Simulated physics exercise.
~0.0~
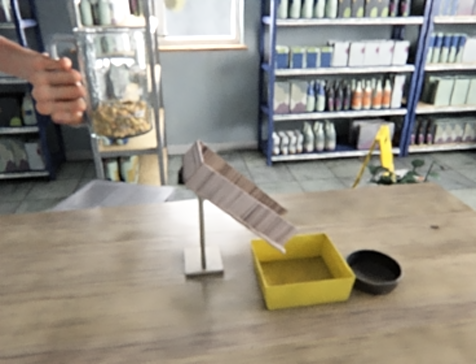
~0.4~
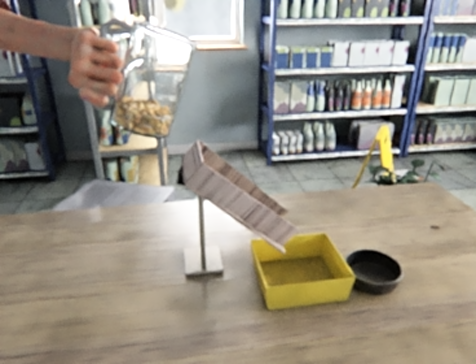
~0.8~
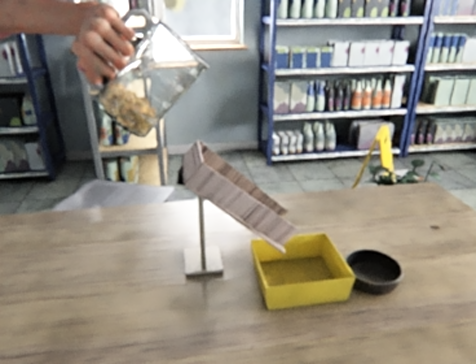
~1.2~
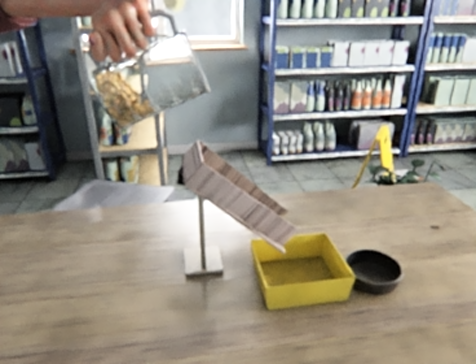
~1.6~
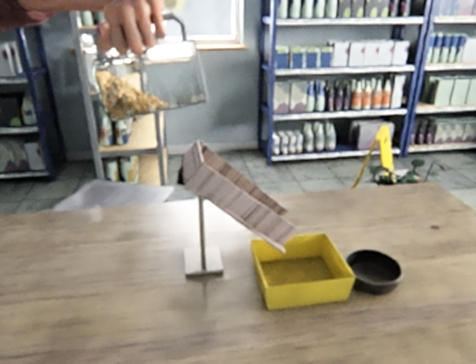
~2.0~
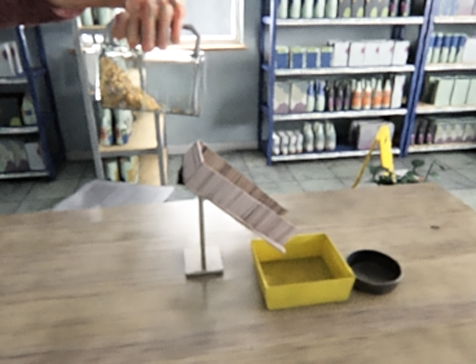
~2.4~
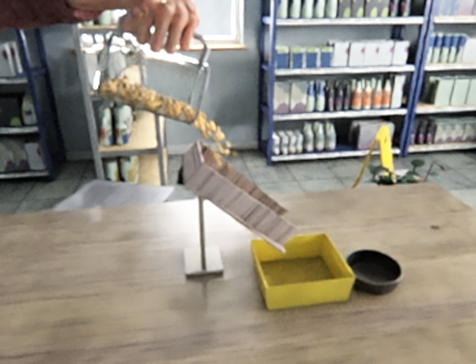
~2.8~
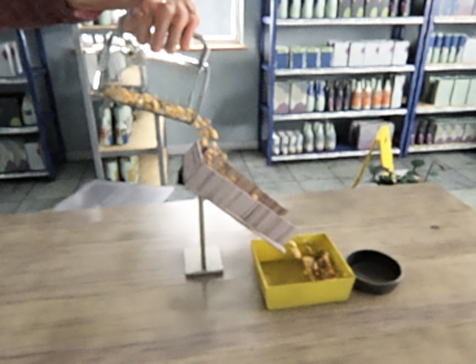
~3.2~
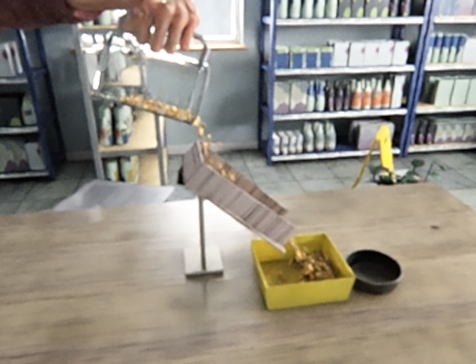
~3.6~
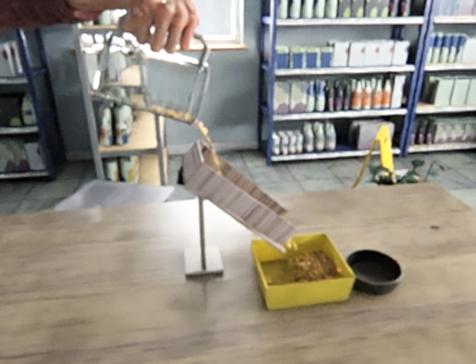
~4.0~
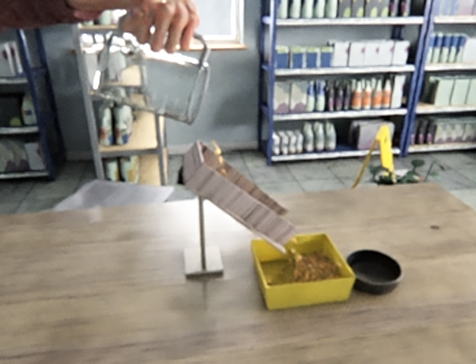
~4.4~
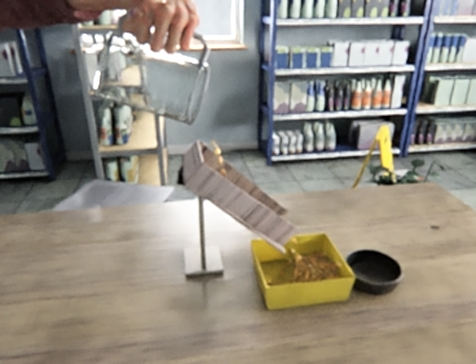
At the start, a hand at the upper left holds a clear jug of dried chickpeas upright above a wooden table, where a fixed, railed slope leads down toward a yellow tin, with a black dish to its right. The hand moves the jug right and tips it, the chickpeas shifting inside. It tilts further until the jug lies on its side, still holding its load. Then the chickpeas spill over the lip onto the slope and slide down to the right into the yellow tin. The stream thins as the jug empties, and the pieces end up heaped in the tin, while the black dish stays empty.
